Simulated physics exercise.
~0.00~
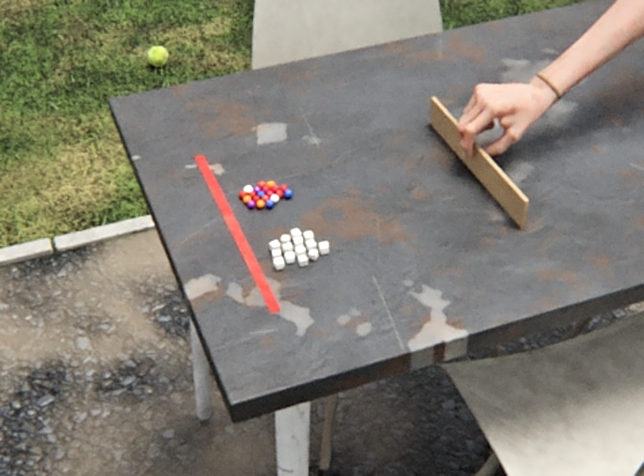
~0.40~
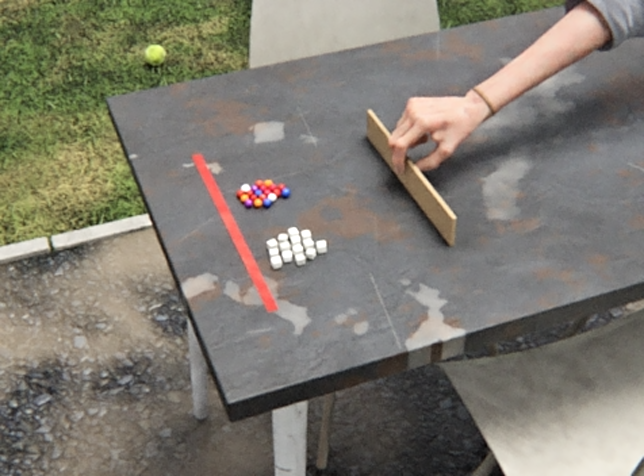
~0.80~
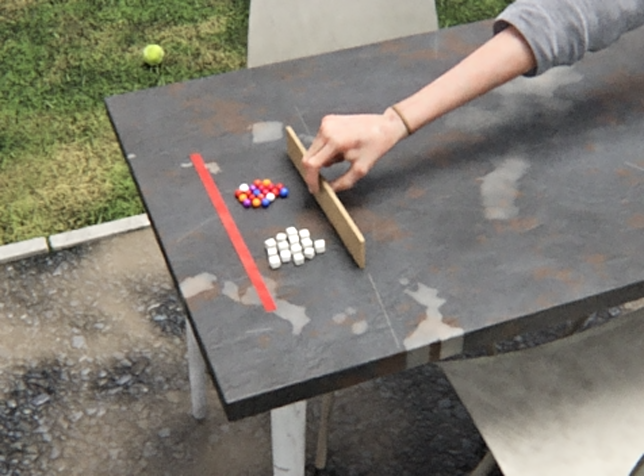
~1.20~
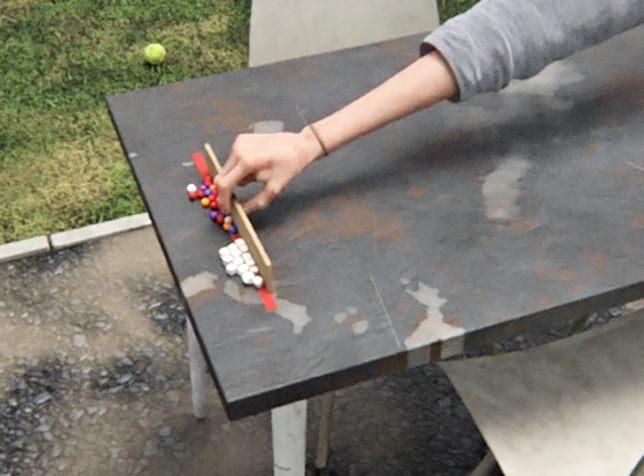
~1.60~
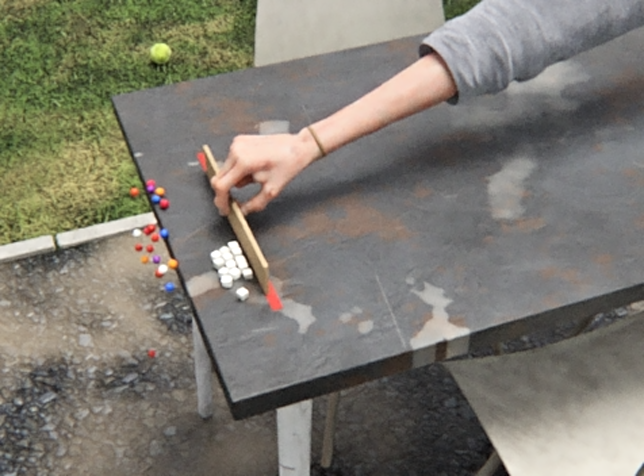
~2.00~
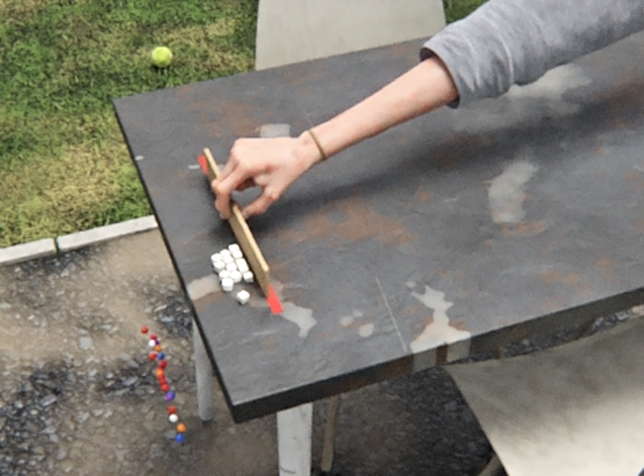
On an outdoor table, a hand sweeps colorful beads over the edge while white pieces stay.
